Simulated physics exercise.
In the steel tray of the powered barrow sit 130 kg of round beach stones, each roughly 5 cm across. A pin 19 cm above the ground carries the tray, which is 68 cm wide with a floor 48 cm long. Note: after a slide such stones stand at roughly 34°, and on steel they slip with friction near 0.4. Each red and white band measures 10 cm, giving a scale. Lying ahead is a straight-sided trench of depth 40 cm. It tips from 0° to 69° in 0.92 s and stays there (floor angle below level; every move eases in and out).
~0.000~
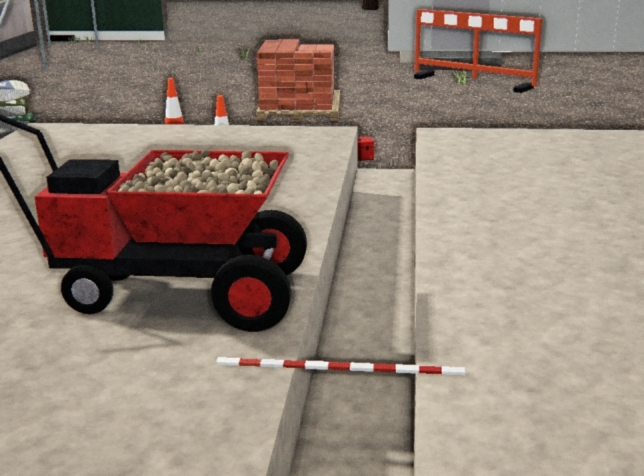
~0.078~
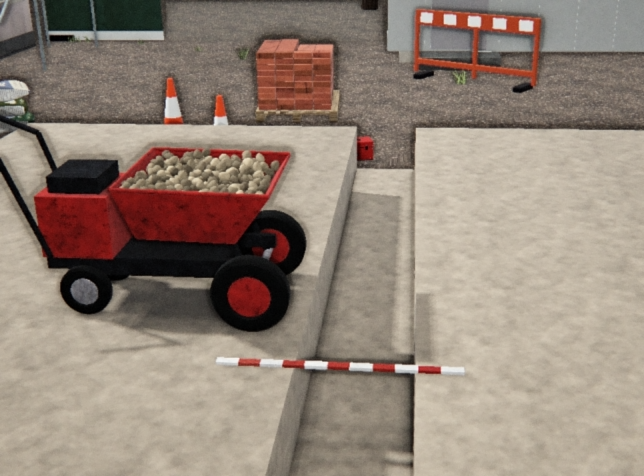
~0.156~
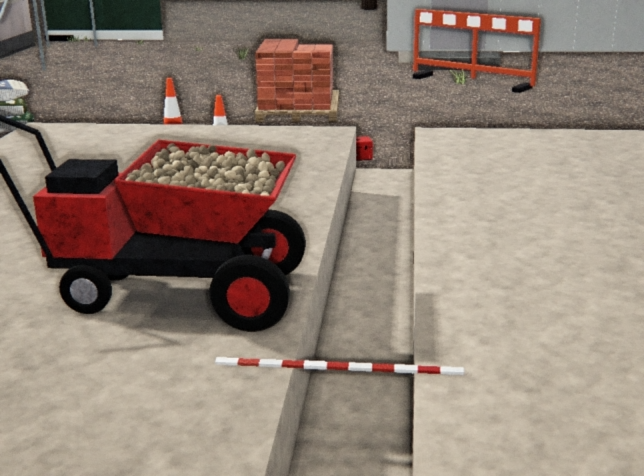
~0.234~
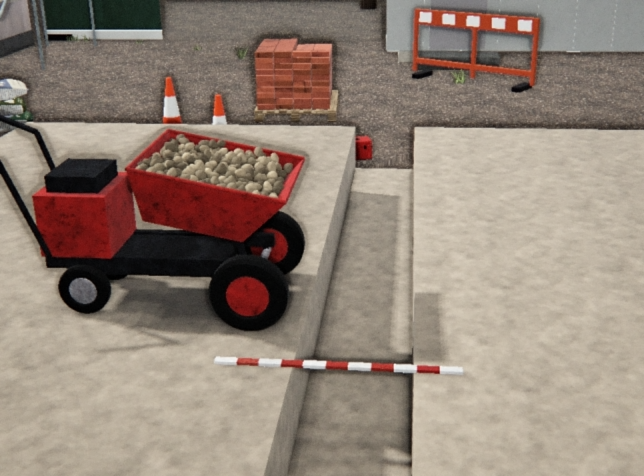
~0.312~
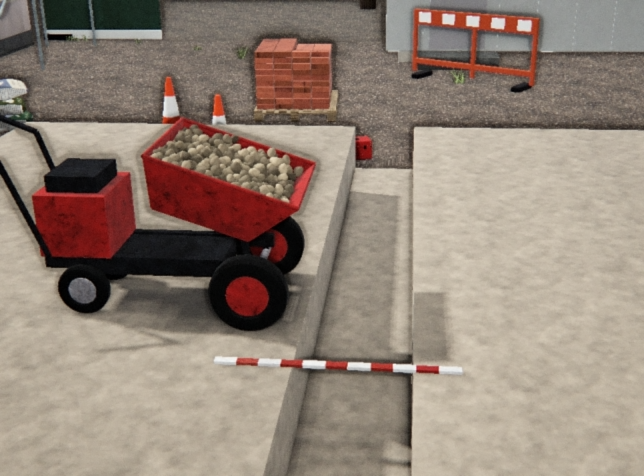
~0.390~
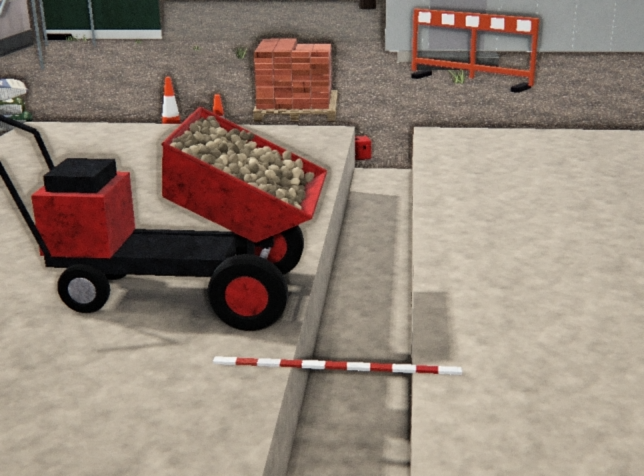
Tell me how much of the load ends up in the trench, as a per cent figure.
Some 65 per cent ends up in the trench.
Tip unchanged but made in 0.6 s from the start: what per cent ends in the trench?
Then about 45 per cent.
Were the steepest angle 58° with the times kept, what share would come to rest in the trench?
In that case some 55 per cent.
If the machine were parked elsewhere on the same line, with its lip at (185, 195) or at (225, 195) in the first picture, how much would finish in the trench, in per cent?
It'd be around 100 per cent and after that around 100 per cent.
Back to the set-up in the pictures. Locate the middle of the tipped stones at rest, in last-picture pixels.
Their middle is at about (398, 357).
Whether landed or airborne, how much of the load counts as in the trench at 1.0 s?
Some 30 per cent.
After 0.7 s the floor is at 58°; 100 % in the tray; the foremost stones are at (355, 227).
After 1.0 s the floor is at 69°; 57 % in the tray, 30 % in the trench, 14 % past the trench; the foremost stones are at (453, 295).
After 1.4 s the floor is at 69°; 22 % in the tray, 43 % in the trench, 35 % past the trench; the foremost stones are at (575, 308).
After 3.3 s the floor is at 69°; 0 % in the tray, 65 % in the trench, 35 % past the trench; the foremost stones are past the picture's edge.
